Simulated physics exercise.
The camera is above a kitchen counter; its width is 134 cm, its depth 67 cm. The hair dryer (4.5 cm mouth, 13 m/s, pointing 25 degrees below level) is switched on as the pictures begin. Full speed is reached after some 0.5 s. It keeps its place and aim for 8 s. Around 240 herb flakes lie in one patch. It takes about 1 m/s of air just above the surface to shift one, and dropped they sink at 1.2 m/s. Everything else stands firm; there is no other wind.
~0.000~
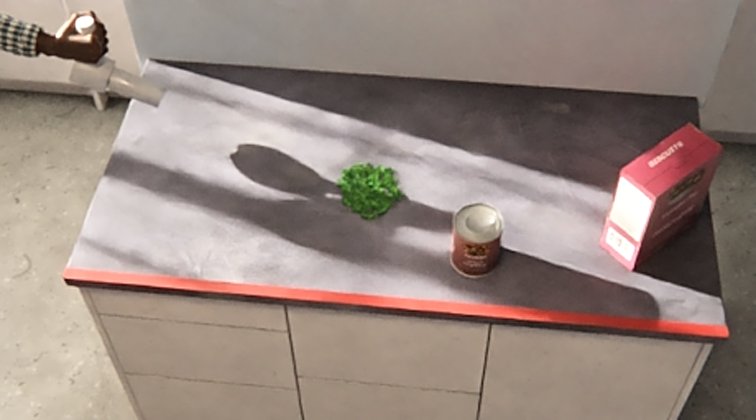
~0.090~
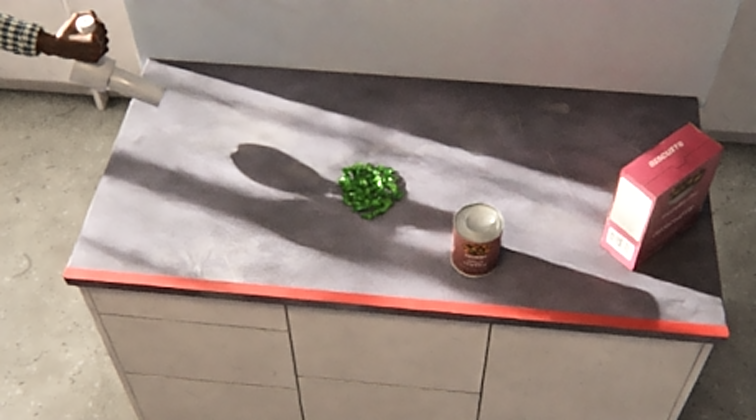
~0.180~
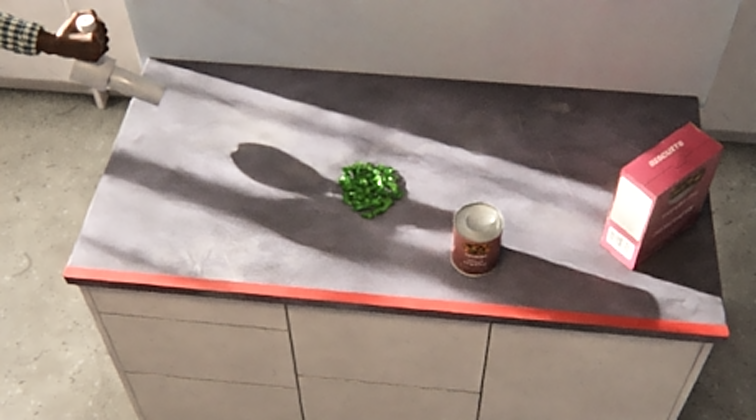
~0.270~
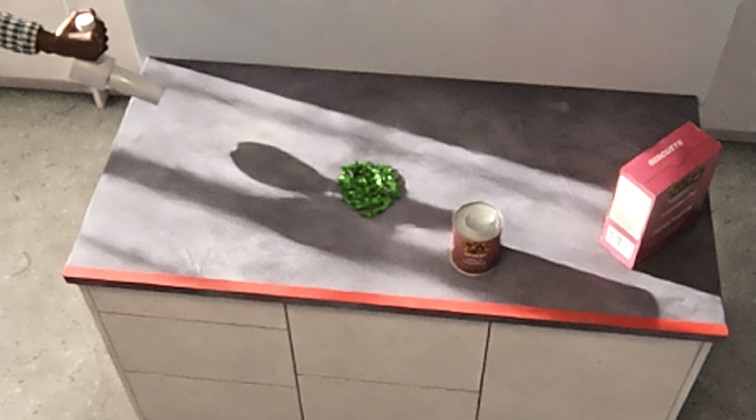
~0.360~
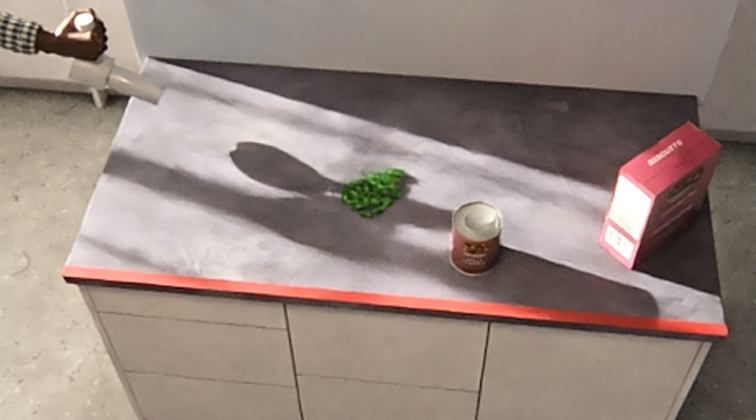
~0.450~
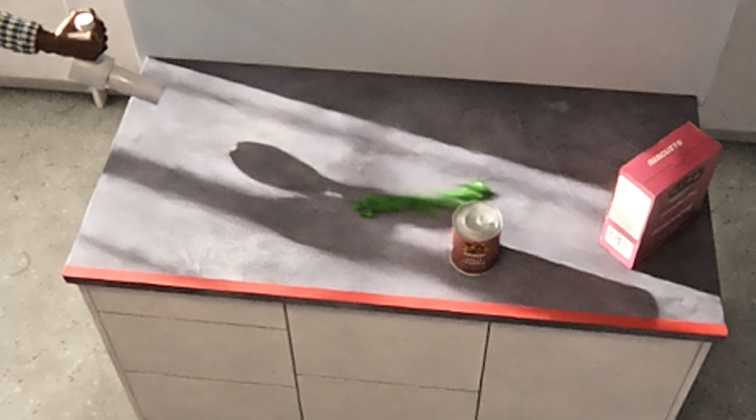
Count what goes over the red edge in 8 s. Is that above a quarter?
More than a quarter over the red edge: Yes.
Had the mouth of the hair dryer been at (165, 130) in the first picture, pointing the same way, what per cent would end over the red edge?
It would be near 40 %.
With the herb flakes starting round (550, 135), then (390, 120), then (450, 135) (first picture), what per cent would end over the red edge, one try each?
In turn about 0 %, 0 %, 0 %.
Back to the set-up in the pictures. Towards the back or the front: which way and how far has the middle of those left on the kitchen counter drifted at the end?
Towards the front, some 25 cm.
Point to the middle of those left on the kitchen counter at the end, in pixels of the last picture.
Near (621, 311).
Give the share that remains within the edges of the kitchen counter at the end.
About 40 %.
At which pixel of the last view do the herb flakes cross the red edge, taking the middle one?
At about (663, 330).
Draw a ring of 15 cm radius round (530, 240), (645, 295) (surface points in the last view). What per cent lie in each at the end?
In turn about 0 %, 30 %.
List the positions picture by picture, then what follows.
In the first picture, the middle of the herb flakes is near (367, 188), none has stirred yet and the mouth of the hair dryer is at (162, 97).
In the second picture, the middle of the herb flakes is near (368, 187), none has stirred yet and the red edge is centred on (386, 307).
In the third picture, the middle of the herb flakes is near (368, 187), none has stirred yet, the top of a tin is at (479, 221) and the top of a carton is at (674, 158).
In the fourth picture, the middle of the herb flakes is near (367, 186) and none has stirred yet.
In the fifth picture, the middle of the herb flakes is near (375, 187), the farthest in sight from the hair dryer is at (400, 192) and about 30 % have left their places.
In the sixth picture, the middle of the herb flakes is near (428, 204), the farthest in sight from the hair dryer is at (489, 191) and about 85 % have left their places.
After 1.6 s the count stands so, 24 % are over the red edge; the middle of those still in play is near (639, 312).
After 2.6 s the count stands so, 38 % are over the red edge; the middle of those still in play is near (625, 307).
After 4.4 s the count stands so, 42 % are over the red edge; the middle of those still in play is near (615, 304).
After 8.0 s, at the end, 43 % are over the red edge; the middle of those still in play is near (621, 311).
